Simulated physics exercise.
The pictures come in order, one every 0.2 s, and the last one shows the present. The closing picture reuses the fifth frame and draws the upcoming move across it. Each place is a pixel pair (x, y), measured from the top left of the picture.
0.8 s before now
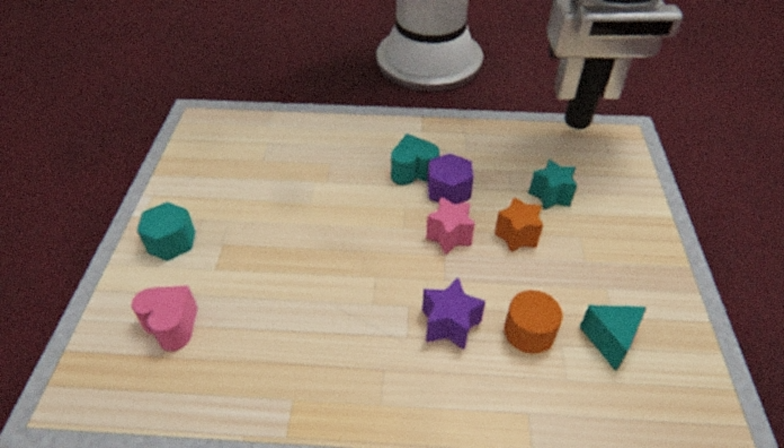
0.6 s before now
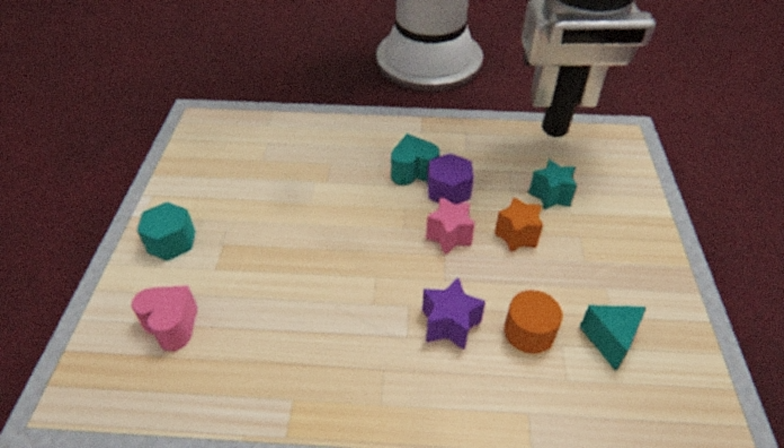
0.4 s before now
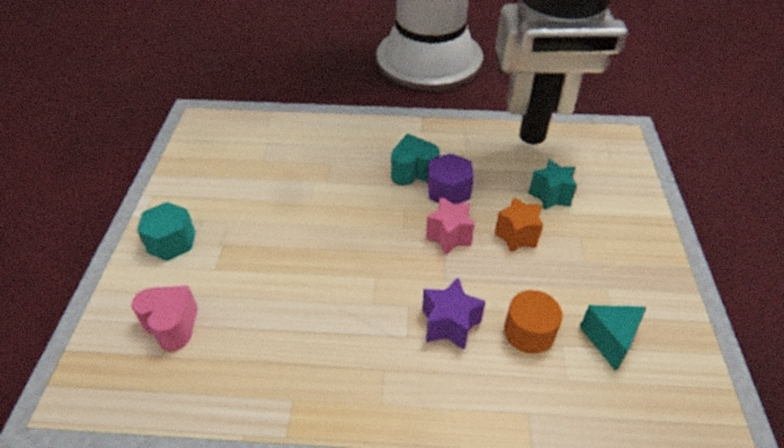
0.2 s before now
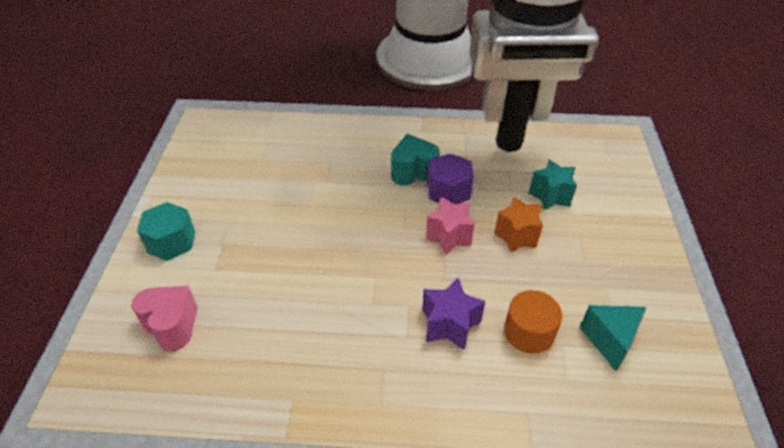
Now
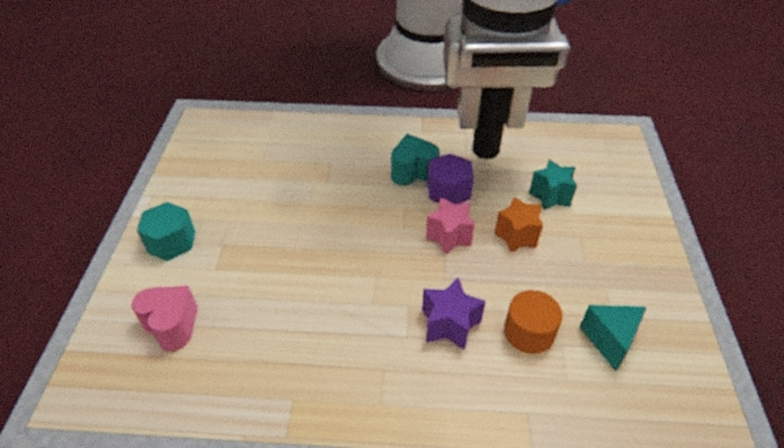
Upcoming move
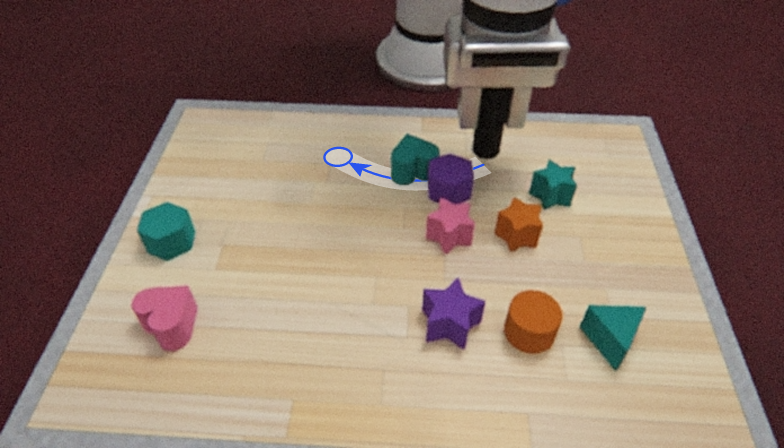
A robot arm with a black peg moved steadily left along the back of a wooden board, ending near the purple hexagon and turquoise heart, while all the colourful blocks stayed still.
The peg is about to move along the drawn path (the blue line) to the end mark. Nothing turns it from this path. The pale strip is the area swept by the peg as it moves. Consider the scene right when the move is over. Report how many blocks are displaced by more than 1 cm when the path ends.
Two blocks, no more.
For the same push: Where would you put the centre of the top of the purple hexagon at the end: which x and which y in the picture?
In the picture, it is at (430, 183).
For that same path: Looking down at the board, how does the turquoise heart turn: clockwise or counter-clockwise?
Looking down on the board, it turns clockwise.
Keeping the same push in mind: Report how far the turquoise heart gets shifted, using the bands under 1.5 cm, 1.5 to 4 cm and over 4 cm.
Distance: Above 4 cm.
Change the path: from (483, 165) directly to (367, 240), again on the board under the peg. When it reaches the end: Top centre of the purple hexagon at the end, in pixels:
So, by the moment the path ends, you'll find the top centre of the purple hexagon at (342, 243).
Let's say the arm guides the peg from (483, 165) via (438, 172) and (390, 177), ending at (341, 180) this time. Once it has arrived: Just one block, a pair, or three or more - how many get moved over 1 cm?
Count: Two.
The line goes from (483, 165) over (436, 179) and (382, 176) to (338, 157).
On the path given first. One third of the way, peg (436, 166); turquoise heart (398, 148), turned 15° clockwise; purple hexagon (433, 182), turned 30° anticlockwise.
Two thirds of the way, peg (381, 163); turquoise heart (355, 135), turned 55° clockwise; purple hexagon (430, 183), turned 35° anticlockwise.
At the end, peg (337, 144); turquoise heart (330, 114), turned 105° clockwise; purple hexagon (430, 183), turned 35° anticlockwise; pink star-shaped block unmoved.
